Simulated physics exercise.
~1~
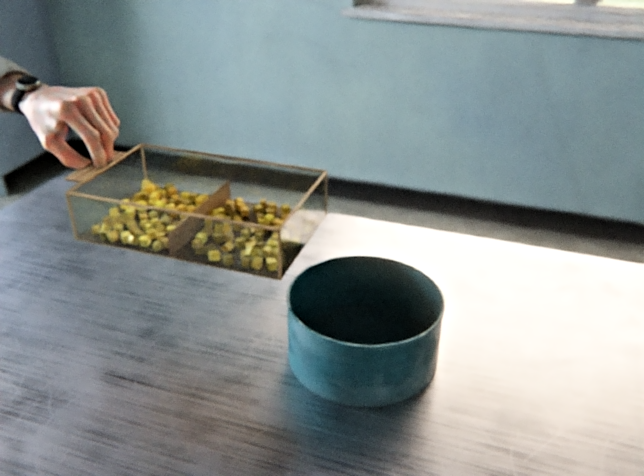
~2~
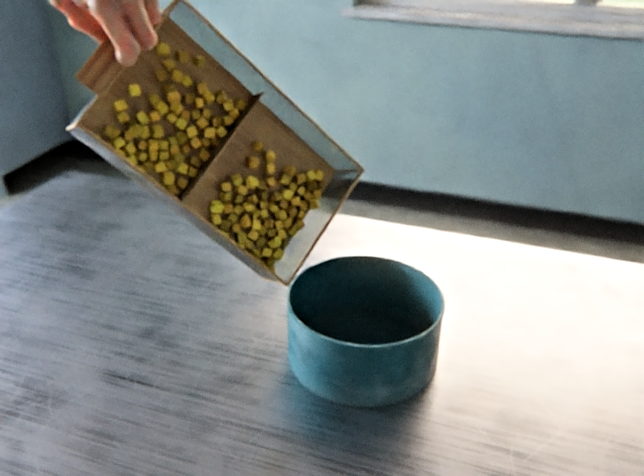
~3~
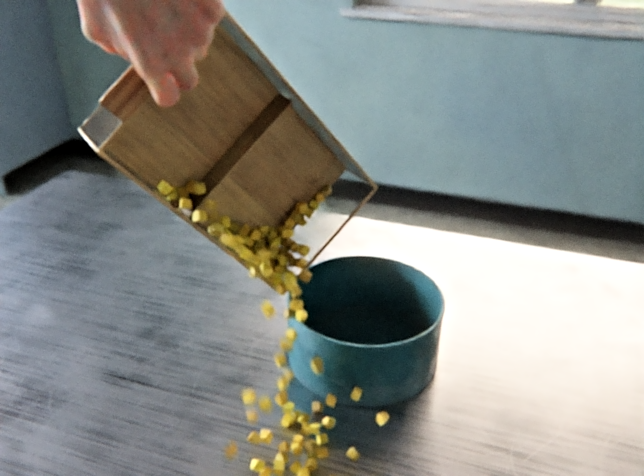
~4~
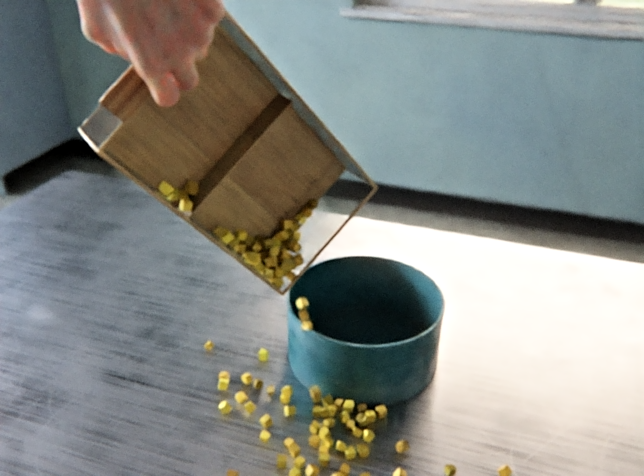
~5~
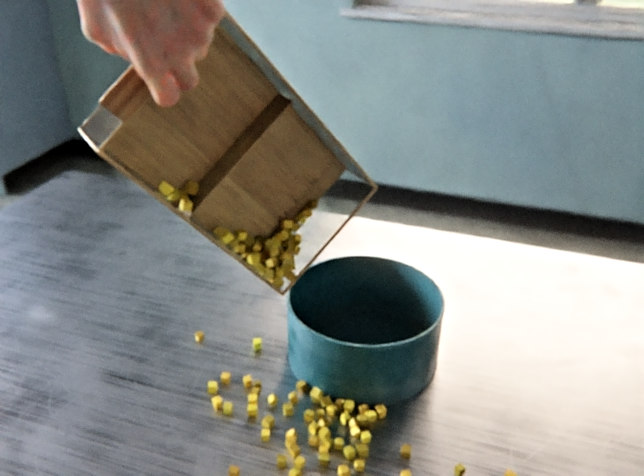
Small yellow cubes spilled onto the table in front of a teal pot as a hand lifted and tipped a divided tray beside it, missing the pot; the tray stayed tilted with some cubes still inside, and the rest lay scattered on the tabletop.
